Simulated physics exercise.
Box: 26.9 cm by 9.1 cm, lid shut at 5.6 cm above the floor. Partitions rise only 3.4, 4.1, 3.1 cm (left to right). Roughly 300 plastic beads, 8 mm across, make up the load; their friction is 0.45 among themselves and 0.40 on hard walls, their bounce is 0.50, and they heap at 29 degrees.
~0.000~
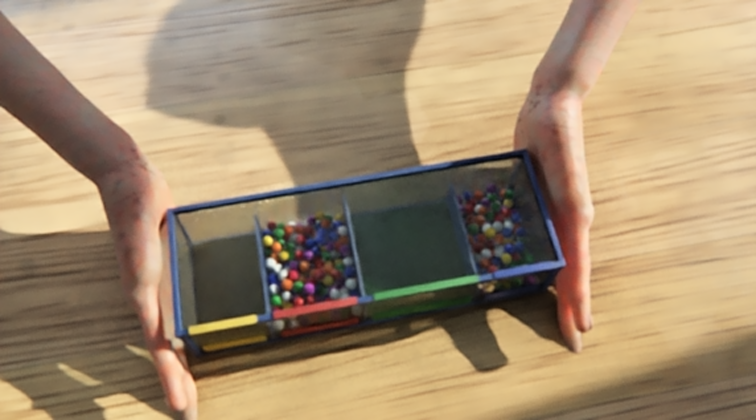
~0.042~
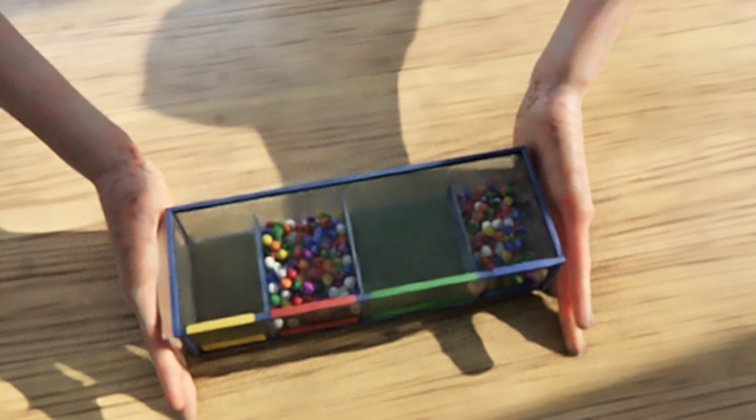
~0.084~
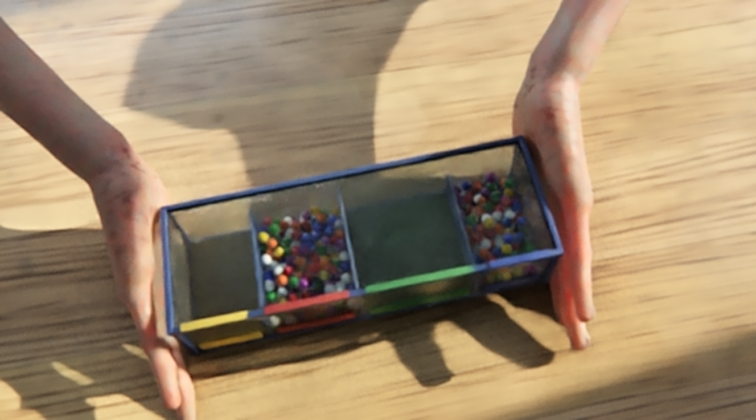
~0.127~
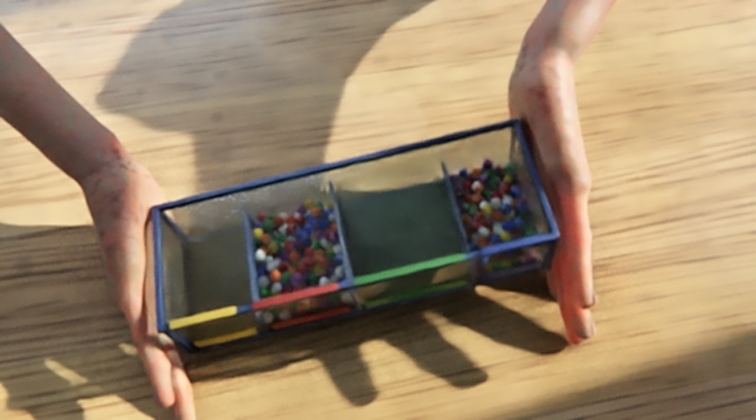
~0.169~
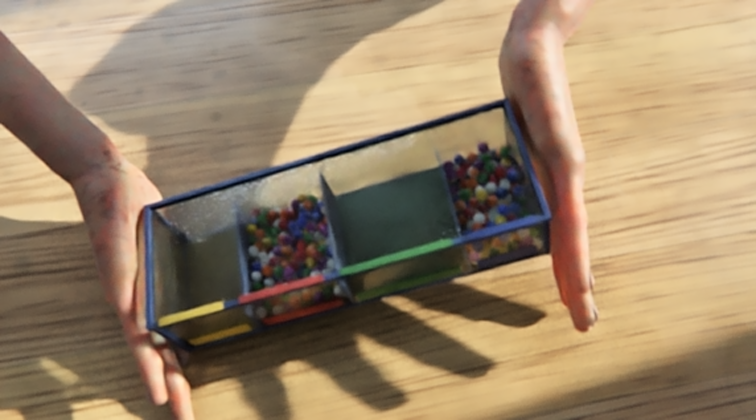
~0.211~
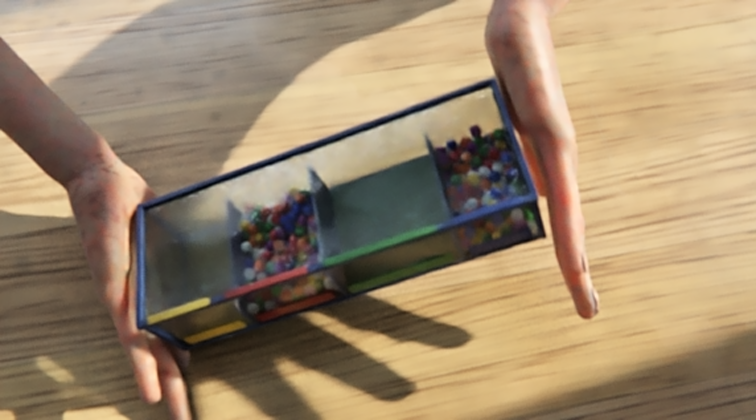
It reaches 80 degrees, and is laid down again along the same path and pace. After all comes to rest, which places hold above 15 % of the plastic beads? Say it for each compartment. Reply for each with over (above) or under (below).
Red - over, blue - under, green - over, yellow - over.
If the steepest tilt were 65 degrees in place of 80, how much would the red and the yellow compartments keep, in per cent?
You'd get red at 55 % and yellow at 10 %.
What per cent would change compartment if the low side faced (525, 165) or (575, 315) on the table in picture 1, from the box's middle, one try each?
The share comes to roughly 10 in a hundred, then roughly 10 in a hundred.
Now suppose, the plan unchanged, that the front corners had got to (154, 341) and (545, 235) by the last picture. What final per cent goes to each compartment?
Red 45, blue 10, green 15, yellow 25.
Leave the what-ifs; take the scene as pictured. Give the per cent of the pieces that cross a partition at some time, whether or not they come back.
Something like 55 per cent of the pieces.
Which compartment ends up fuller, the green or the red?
The larger amount is in the red one.
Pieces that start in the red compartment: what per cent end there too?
60 %.
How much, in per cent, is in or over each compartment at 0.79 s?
Red = 55, blue = 25, green = 10, yellow = 10 (per cent).
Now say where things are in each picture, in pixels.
The first picture shows box tilt 0 degrees, front corners at (182, 331) and (558, 262); red 65 %, blue 35 %.
The second picture shows box tilt 1 degrees, front corners at (179, 330) and (558, 259).
The third picture shows box tilt 4 degrees, front corners at (173, 329) and (557, 250), lowest corner left back.
The fourth picture shows box tilt 9 degrees, front corners at (164, 326) and (552, 235), lowest corner left back.
The fifth picture shows box tilt 14 degrees, front corners at (153, 324) and (544, 216), lowest corner left back.
The sixth picture shows box tilt 19 degrees, front corners at (144, 322) and (531, 196), lowest corner left back; red 65 %, blue 35 %. The box's pace is about 125 degrees a second.
After 0.79 s, tilt 79 degrees; red 55 %, blue 25 %, green 10 %, yellow 10 %.
After 1.18 s, tilt 33 degrees; red 40 %, blue 10 %, green 20 %, yellow 30 %.
After 1.65 s, tilt 0 degrees; red 40 %, blue 10 %, green 20 %, yellow 30 %.
At rest (2.2 s), red 40 %, blue 10 %, green 20 %, yellow 30 %.
